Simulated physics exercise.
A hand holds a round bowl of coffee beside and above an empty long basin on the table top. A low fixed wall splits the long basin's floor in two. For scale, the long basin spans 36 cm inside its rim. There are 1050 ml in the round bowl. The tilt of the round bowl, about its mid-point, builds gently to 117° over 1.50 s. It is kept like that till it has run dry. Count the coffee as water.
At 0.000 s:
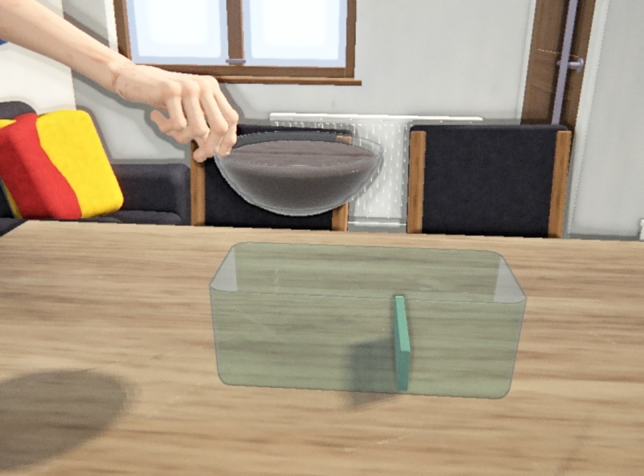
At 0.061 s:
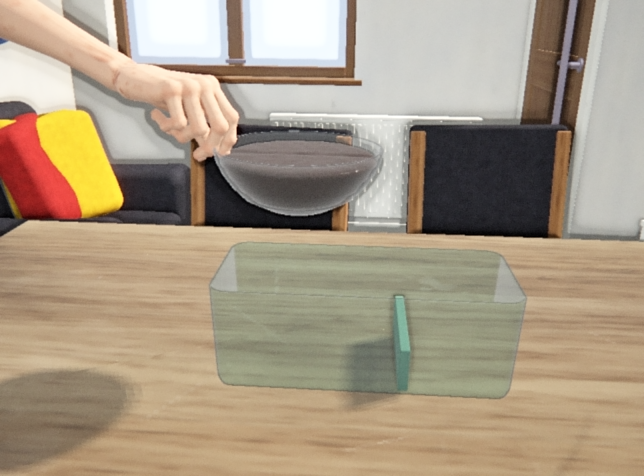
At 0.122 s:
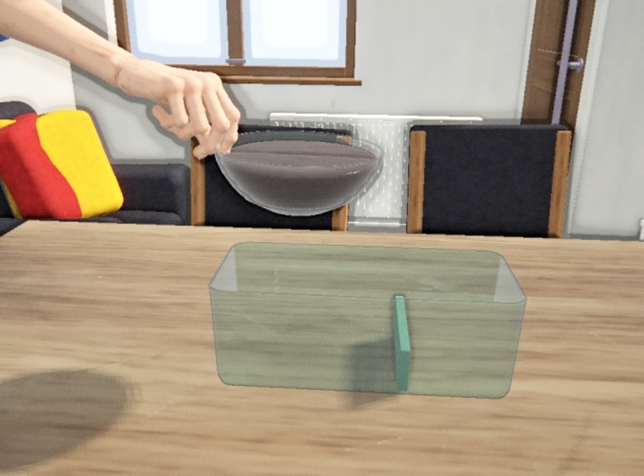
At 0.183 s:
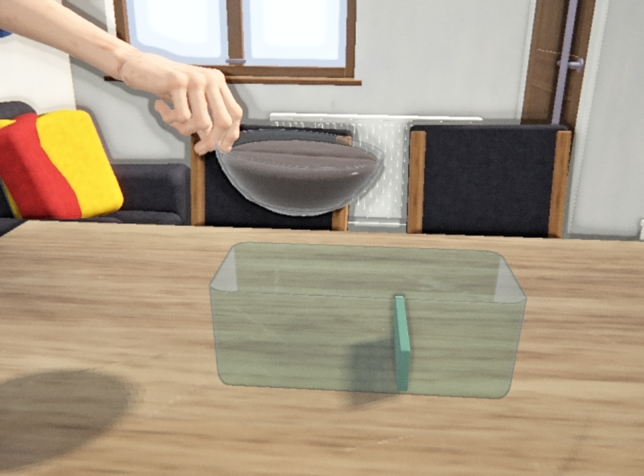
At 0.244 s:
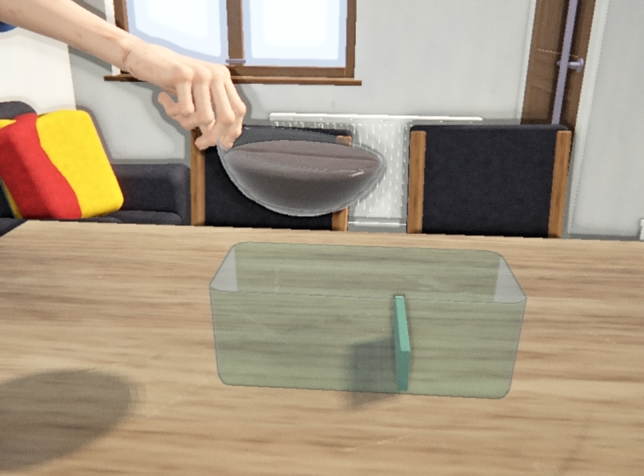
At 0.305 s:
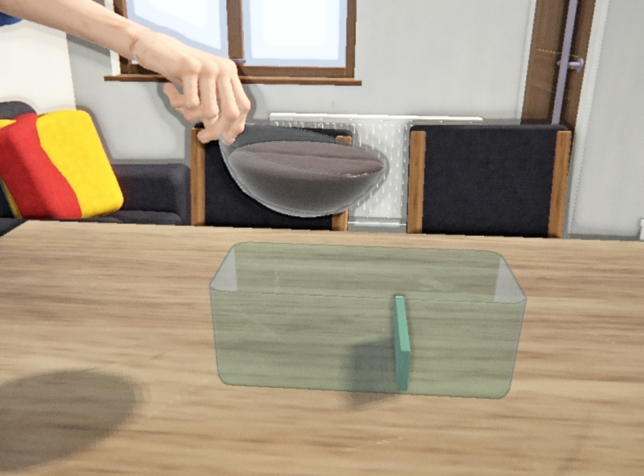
A hand holding a round bowl of dark liquid above an empty clear divided basin, slowly tilting it slightly to the right.
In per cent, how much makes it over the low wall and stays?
About 73 per cent.
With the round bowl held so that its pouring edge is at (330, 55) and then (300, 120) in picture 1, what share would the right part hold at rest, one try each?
First 45, then 5 per cent.
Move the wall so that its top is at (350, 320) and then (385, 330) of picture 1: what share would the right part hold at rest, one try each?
In turn about 95 and 75 per cent.
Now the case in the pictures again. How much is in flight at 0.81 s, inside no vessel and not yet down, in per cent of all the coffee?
About 26 per cent.
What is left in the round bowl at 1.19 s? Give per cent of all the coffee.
Near 0 in a hundred.
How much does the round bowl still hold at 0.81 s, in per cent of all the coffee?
Some 22 per cent.
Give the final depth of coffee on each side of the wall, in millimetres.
Left about 8 mm, right about 44 mm.
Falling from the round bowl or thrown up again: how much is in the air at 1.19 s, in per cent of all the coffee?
Near 0 in a hundred.
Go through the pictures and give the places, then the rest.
Tilt 0°; pouring edge (382, 151); surface from (222, 154) to (378, 158); the long basin's rim runs from (222, 265) to (513, 277); the wall's top is at (402, 322), in the first frame.
Tilt 0°; pouring edge (383, 151); surface from (222, 154) to (378, 158), in the second frame.
Tilt 2°; pouring edge (383, 154); surface from (223, 152) to (378, 159), in the third frame.
Tilt 4°; pouring edge (384, 157); surface from (225, 151) to (380, 161), in the fourth frame.
Tilt 7°; pouring edge (385, 162); surface from (227, 151) to (381, 161), in the fifth frame.
Tilt 12°; pouring edge (385, 168); surface from (230, 152) to (384, 163), in the sixth frame.
By 0.81 s the tilt is 66° and 22 per cent is still to pour, 4 is left of the wall and 46 right of it.
By 1.19 s the tilt is 105° and 0 per cent is still to pour, 26 is left of the wall and 73 right of it.
By 1.58 s the tilt is 117° and 0 per cent is still to pour, 26 is left of the wall and 73 right of it.
By 2.00 s the tilt is 117° and 0 per cent is still to pour, 26 is left of the wall and 73 right of it.
At rest 26 per cent lies left of the wall, 73 right of it and 2 outside.
